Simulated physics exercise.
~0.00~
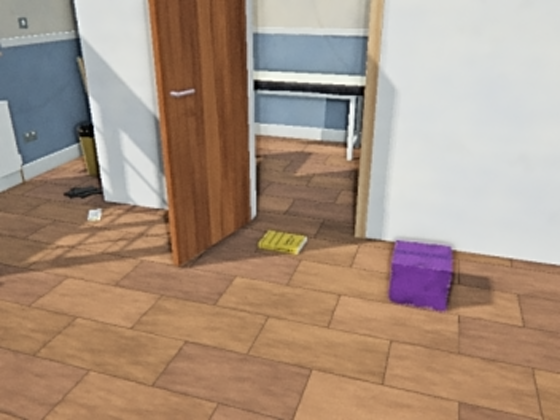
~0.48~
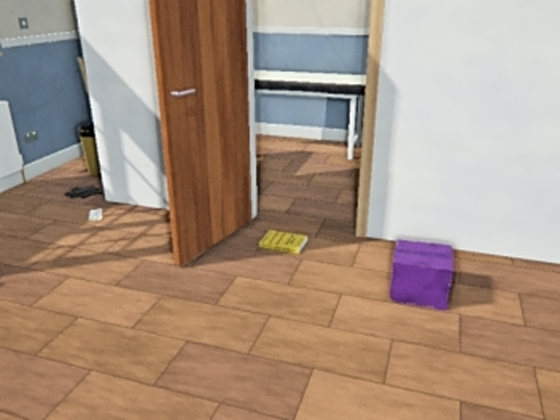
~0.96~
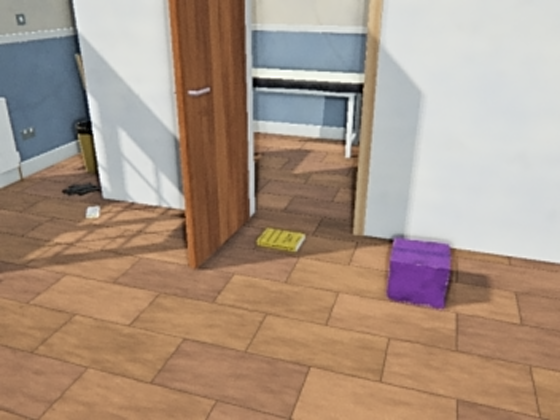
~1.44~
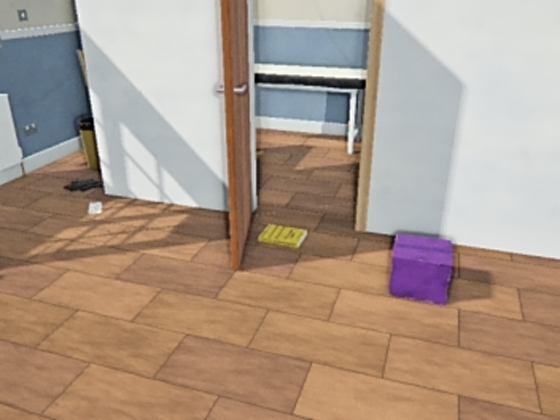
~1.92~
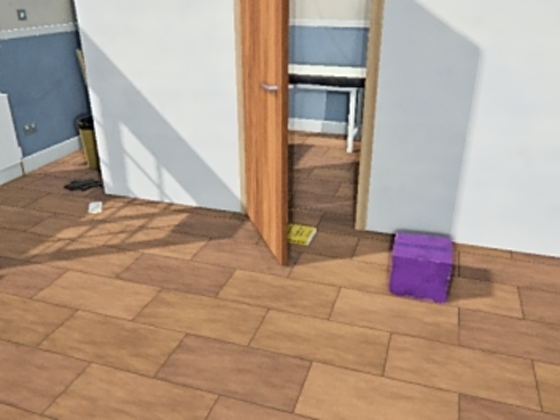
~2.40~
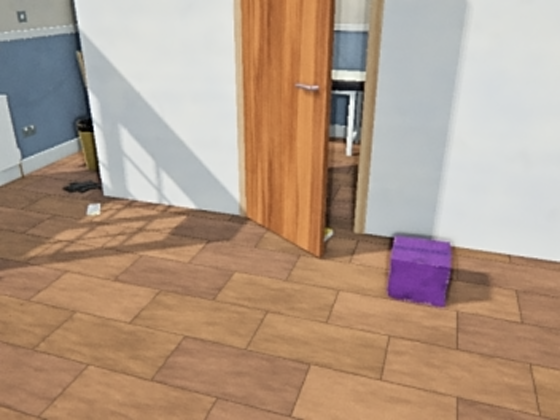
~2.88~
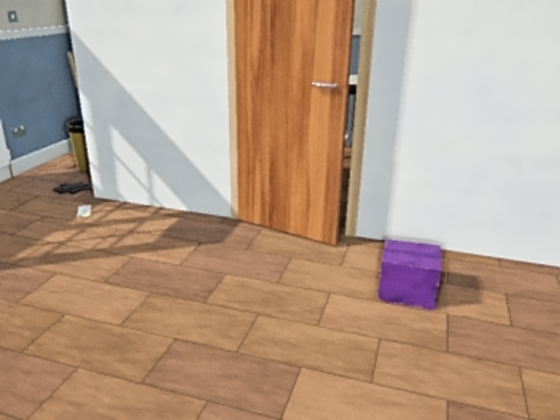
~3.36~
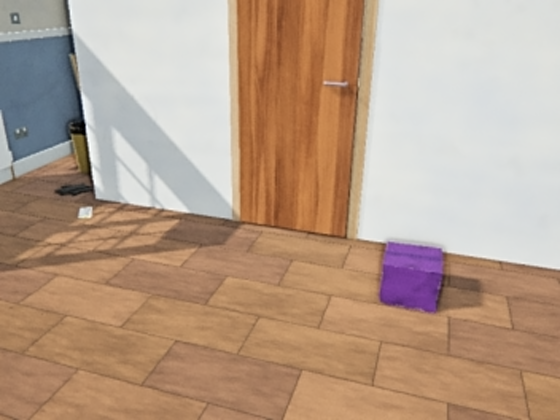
A wooden door swinging shut beside a purple box, nudging a yellow book rightward and hiding it from view as it closes fully.
